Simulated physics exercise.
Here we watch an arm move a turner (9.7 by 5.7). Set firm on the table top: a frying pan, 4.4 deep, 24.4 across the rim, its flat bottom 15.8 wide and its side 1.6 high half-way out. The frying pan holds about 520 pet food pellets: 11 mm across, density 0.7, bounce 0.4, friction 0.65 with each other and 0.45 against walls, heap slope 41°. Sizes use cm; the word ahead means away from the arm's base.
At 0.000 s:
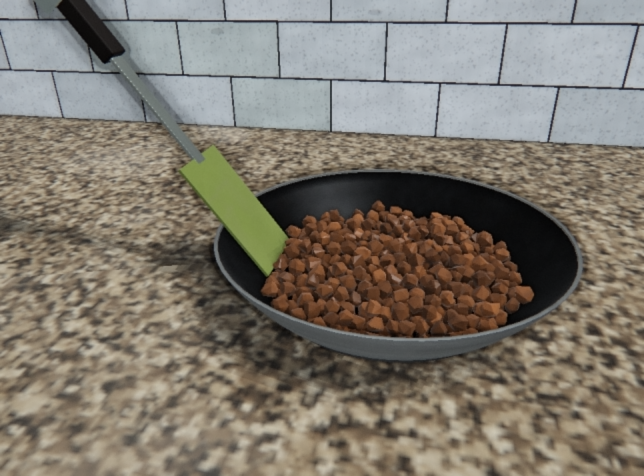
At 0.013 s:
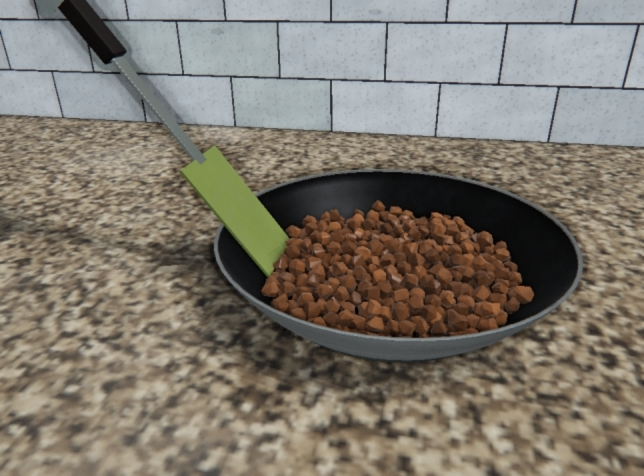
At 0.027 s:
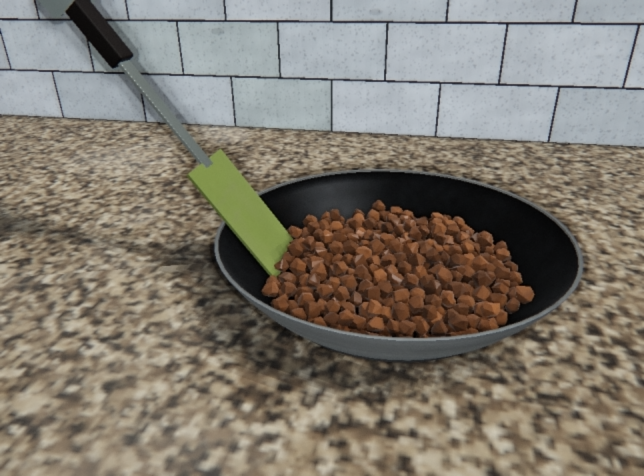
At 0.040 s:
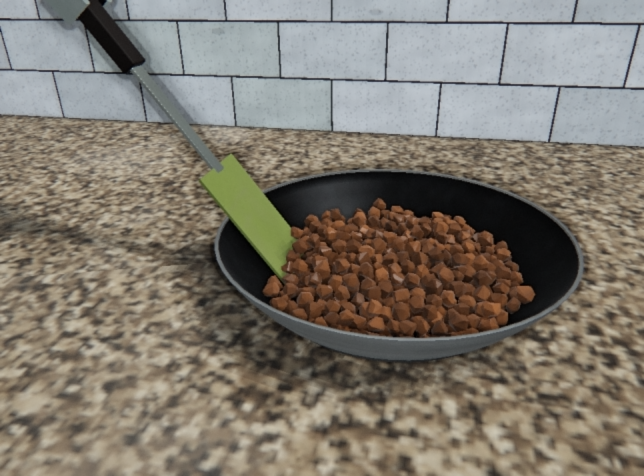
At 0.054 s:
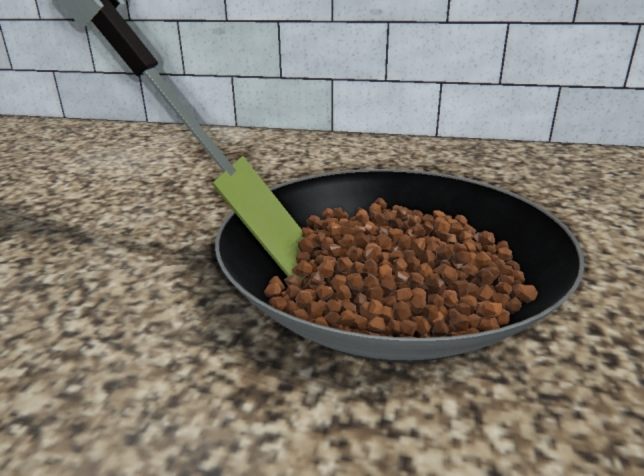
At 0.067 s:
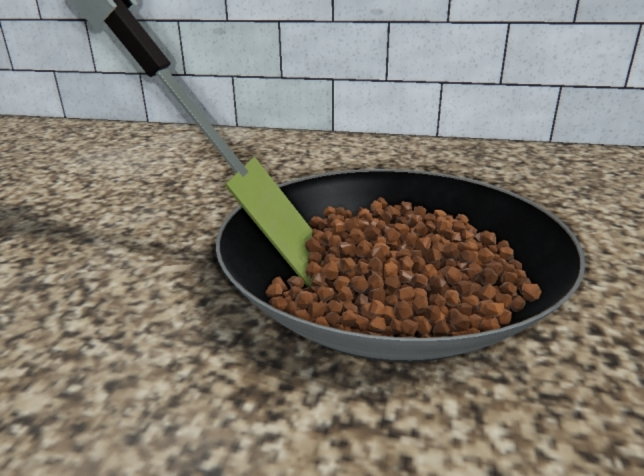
A green turner slides slightly right through the brown pellets in a black frying pan.
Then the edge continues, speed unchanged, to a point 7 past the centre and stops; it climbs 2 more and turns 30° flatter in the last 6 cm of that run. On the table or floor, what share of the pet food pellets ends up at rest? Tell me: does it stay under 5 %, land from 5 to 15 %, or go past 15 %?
It stays under 5 %.
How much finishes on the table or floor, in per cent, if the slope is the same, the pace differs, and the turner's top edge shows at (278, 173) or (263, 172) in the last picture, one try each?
First try about 10 %, second try about 10 %.
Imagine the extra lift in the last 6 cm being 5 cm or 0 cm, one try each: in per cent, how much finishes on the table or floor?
You'd get some 10 per cent with the first setting and some 0 per cent with the second.
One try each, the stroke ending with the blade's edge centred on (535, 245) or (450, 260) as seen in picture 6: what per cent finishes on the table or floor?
Respectively some 20 and 0 percent end on the table or floor.
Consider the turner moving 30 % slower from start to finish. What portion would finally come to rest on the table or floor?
In that case, around 0 per cent would end on the table or floor.
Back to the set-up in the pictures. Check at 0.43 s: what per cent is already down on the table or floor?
Around 2 percent.
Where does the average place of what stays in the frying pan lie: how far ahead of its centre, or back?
Roughly 3.5 centimetres ahead.
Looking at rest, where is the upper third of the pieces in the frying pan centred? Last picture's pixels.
The centre sits close to (503, 244).
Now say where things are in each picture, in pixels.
The first picture shows the turner top edge at (197, 157), sloping 53°; upper third of the load around (395, 252), from x 270 to 525, top at y 210; 519 in the frying pan.
The second picture shows the turner top edge at (198, 158), sloping 53°; upper third of the load around (395, 252), from x 270 to 525, top at y 205.
The third picture shows the turner top edge at (204, 161), sloping 53°; upper third of the load around (396, 252), from x 270 to 525, top at y 205.
The fourth picture shows the turner top edge at (216, 166), sloping 53°; upper third of the load around (393, 251), from x 270 to 525, top at y 205.
The fifth picture shows the turner top edge at (228, 169), sloping 53°; upper third of the load around (396, 250), from x 275 to 525, top at y 205.
The sixth picture shows the turner top edge at (240, 170), sloping 53°; upper third of the load around (399, 249), from x 275 to 530, top at y 205; 519 in the frying pan.
After 0.13 s, sloping 53°, highest piece 5 above the table; 519 in the frying pan.
After 0.20 s, sloping 41°, highest piece 6 above the table; 519 in the frying pan.
After 0.43 s, sloping 23°, highest piece 6 above the table; 510 in the frying pan, 6 on the table or floor, 3 on the blade or in flight.
After 1.48 s, sloping 23°, highest piece 6 above the table; 509 in the frying pan, 10 on the table or floor.
In the end, 509 in the frying pan, 10 on the table or floor. That is 2 % on the table or floor.
